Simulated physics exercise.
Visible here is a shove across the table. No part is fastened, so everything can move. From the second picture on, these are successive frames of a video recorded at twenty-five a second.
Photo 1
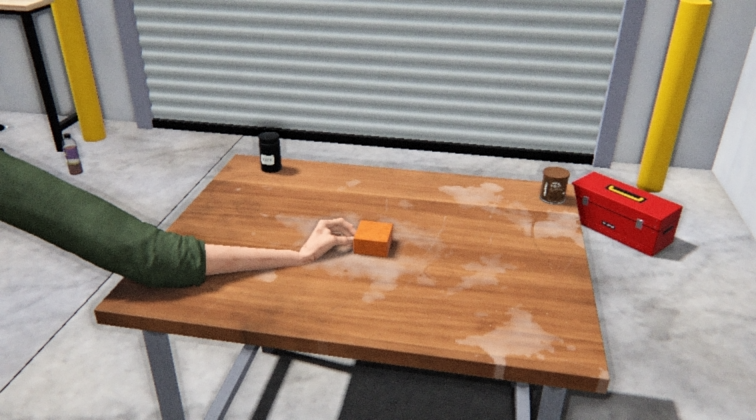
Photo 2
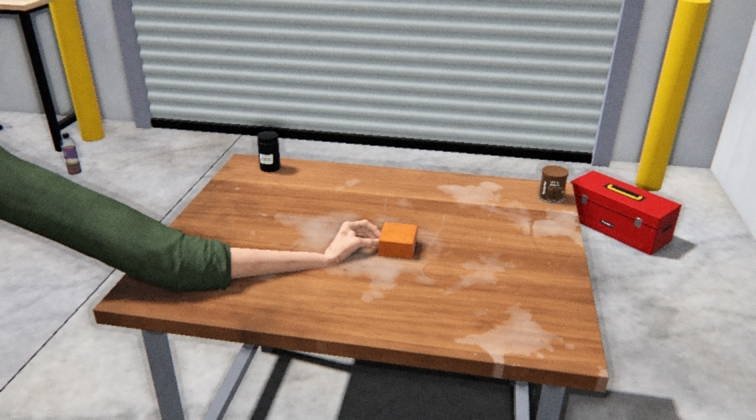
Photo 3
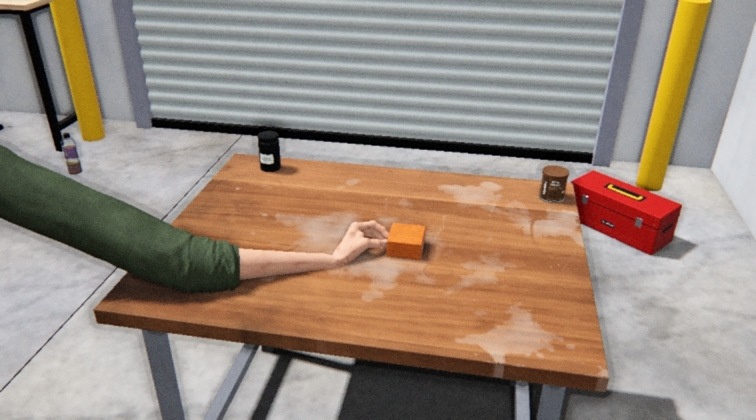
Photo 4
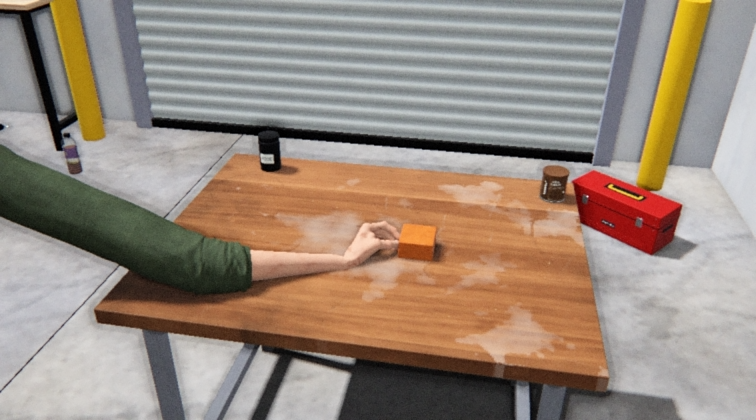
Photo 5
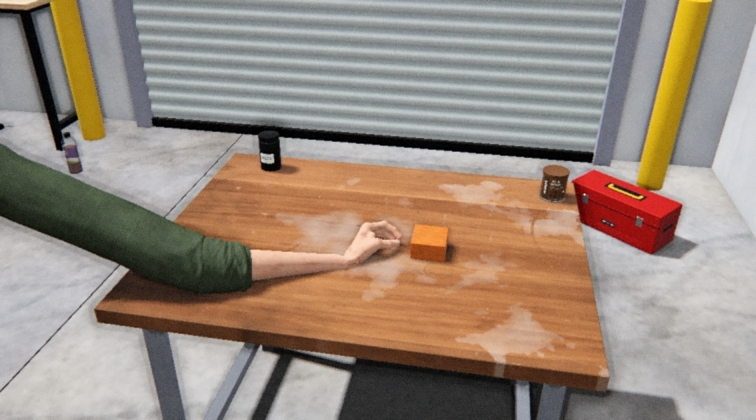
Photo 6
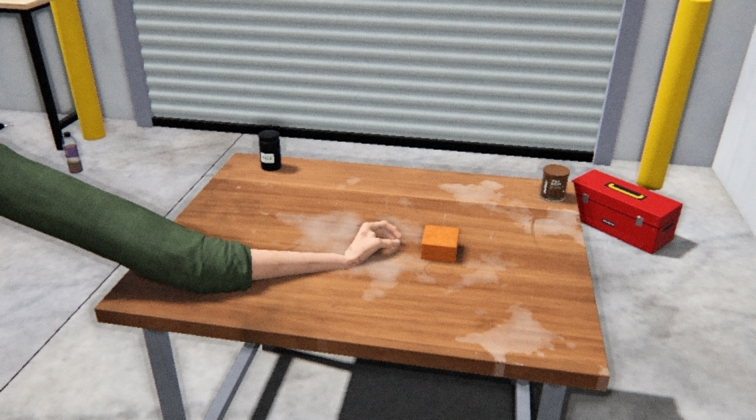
A hand pushes an orange block rightward across a wooden table, and the block slides slightly beyond it.
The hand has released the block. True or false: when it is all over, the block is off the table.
False.
Then, 0.10 s later than the last frame, orange block moved about its own width near (460, 246).
Then, 0.20 s later than the last frame, orange block moved about its own width near (470, 247).
When it is over, moved from the start, orange block. End places, in pixels of the last picture, orange block near (472, 247).
